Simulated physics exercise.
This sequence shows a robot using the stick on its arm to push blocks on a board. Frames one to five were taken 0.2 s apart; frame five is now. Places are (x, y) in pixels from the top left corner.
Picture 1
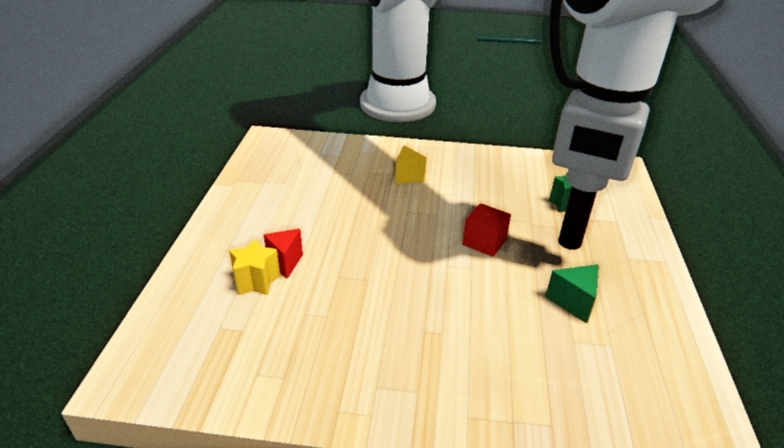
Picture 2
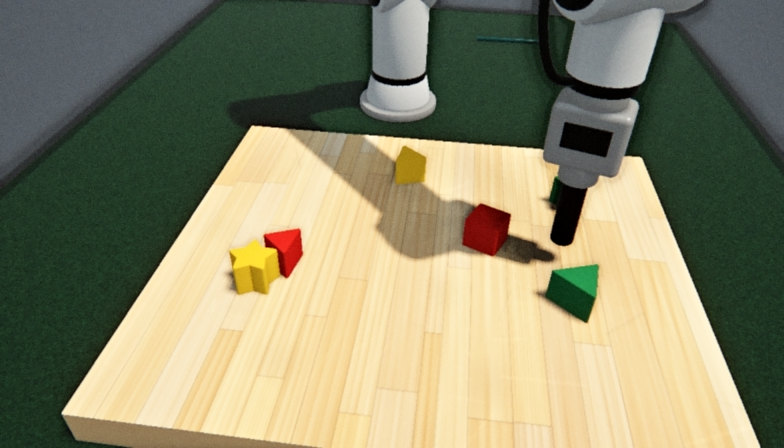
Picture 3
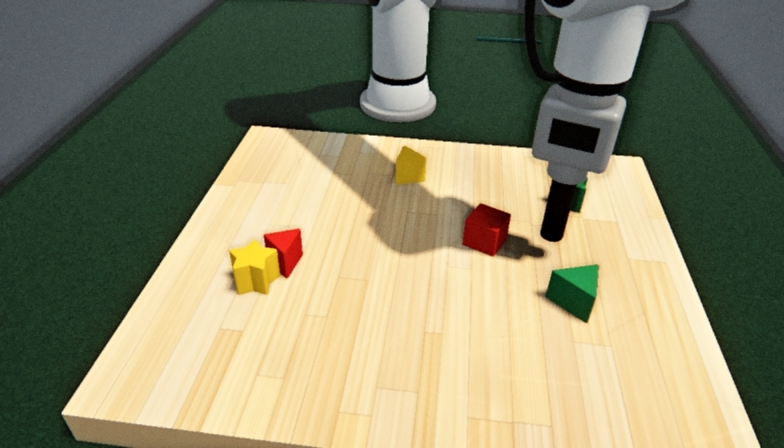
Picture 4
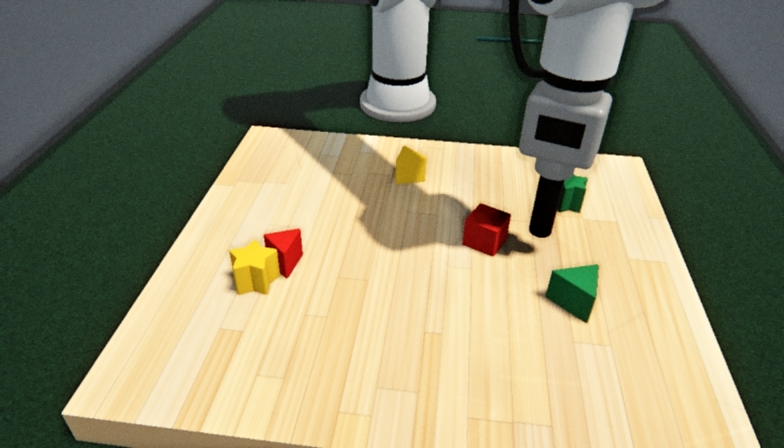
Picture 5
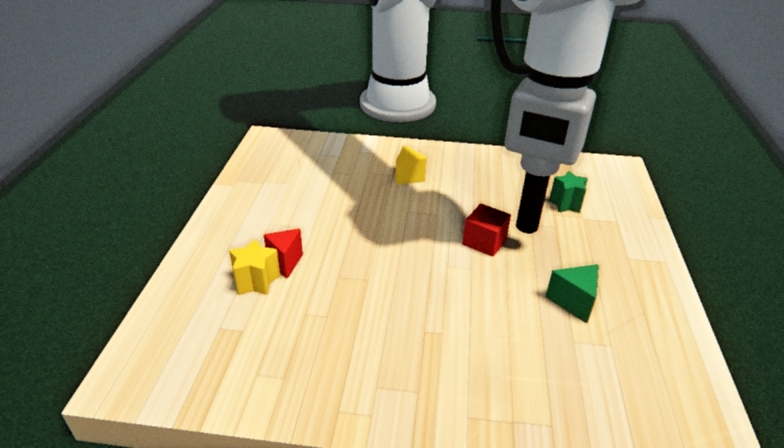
To begin with, a robot arm holds its black stick over the right side of a wooden board, between a red block and green blocks. The stick then moves a short way left toward the red block, uncovering a green star-shaped block behind it, while all the blocks stay still.
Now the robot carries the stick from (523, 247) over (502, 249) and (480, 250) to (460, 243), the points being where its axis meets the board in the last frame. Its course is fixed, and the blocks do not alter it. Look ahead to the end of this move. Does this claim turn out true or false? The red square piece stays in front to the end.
True
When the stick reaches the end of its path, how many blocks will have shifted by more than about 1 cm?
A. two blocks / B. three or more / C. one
It's C.
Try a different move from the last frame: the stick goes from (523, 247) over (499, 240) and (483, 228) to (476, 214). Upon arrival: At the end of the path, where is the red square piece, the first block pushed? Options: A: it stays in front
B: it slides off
It's B.
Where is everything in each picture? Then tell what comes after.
The first picture shows lower end of the stick (570, 243), tops of blocks, red square piece (489, 216).
The second picture shows stick (561, 239), blocks as before.
The third picture shows stick (551, 236), blocks as before.
The fourth picture shows stick (540, 231), blocks as before.
The fifth picture shows stick (527, 227), red square piece (489, 216).
What follows on the original path. Halfway along, stick (494, 230); red square piece (466, 215), turned 15° clockwise.
At the end, stick (462, 224); red square piece (435, 208), turned 15° clockwise.
